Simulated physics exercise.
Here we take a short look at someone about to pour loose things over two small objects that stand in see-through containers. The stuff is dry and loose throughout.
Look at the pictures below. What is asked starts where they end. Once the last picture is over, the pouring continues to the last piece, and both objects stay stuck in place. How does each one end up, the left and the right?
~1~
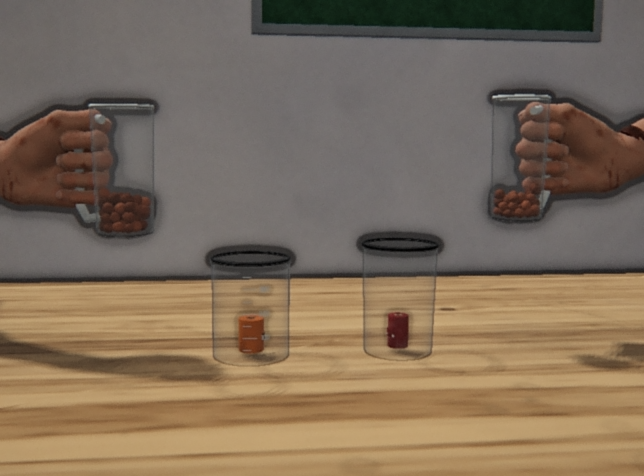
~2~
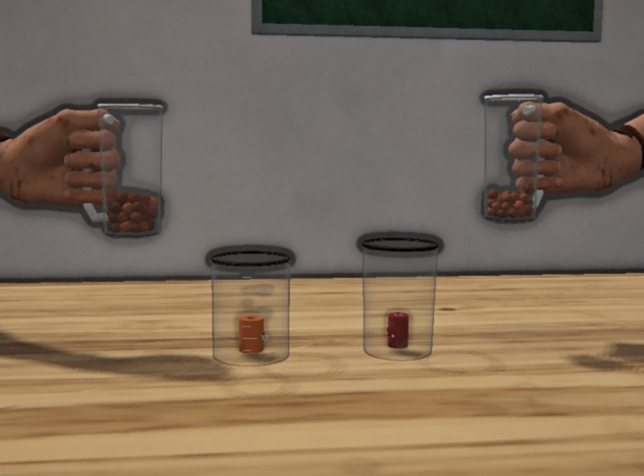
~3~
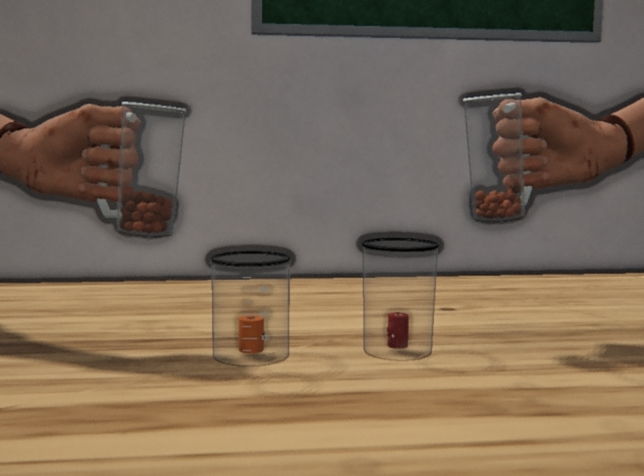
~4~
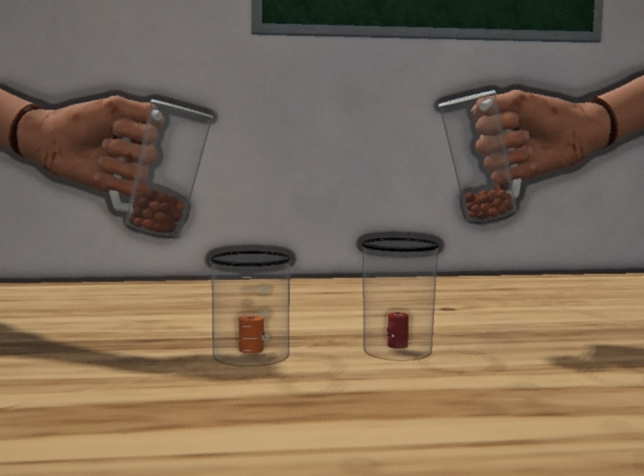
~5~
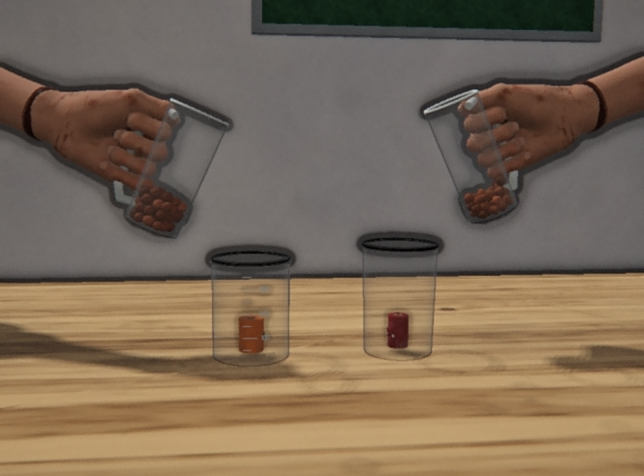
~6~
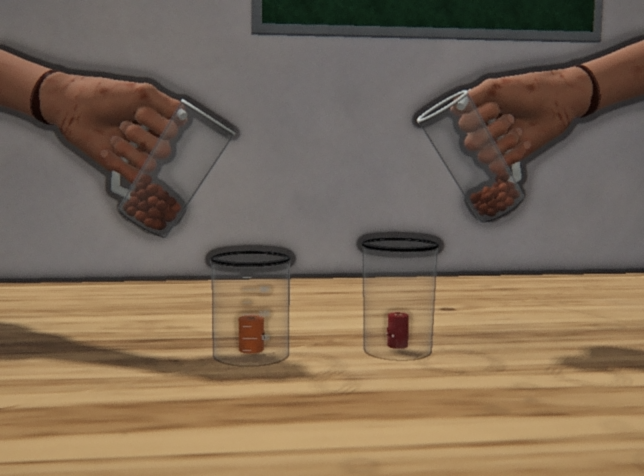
Left object: Still showing; right object: Still showing.
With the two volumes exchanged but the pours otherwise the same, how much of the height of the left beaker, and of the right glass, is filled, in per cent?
Approximately 20 in a hundred for the left, 25 in a hundred for the right.
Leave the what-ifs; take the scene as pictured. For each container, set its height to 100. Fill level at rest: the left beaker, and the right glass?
I'd say close to 30 on the left side and 20 on the right side.
Then, 0.32 s on from there, left beaker empty, all of its cupful still in the cup; right glass empty, all of its cupful still in the cup.
Then, 0.73 s on from there, left beaker empty, all of its cupful still in the cup; right glass empty, all of its cupful still in the cup.
Then, 1.17 s on from there, left beaker nearly empty, the bulk of its cupful still in the cup; right glass nearly empty, the bulk of its cupful still in the cup.
In the end, left beaker a quarter full (surface near (251, 325)), nothing beside it; right glass a quarter full (surface near (398, 325)), nothing beside it; the left thing is still showing; the right thing is still showing.
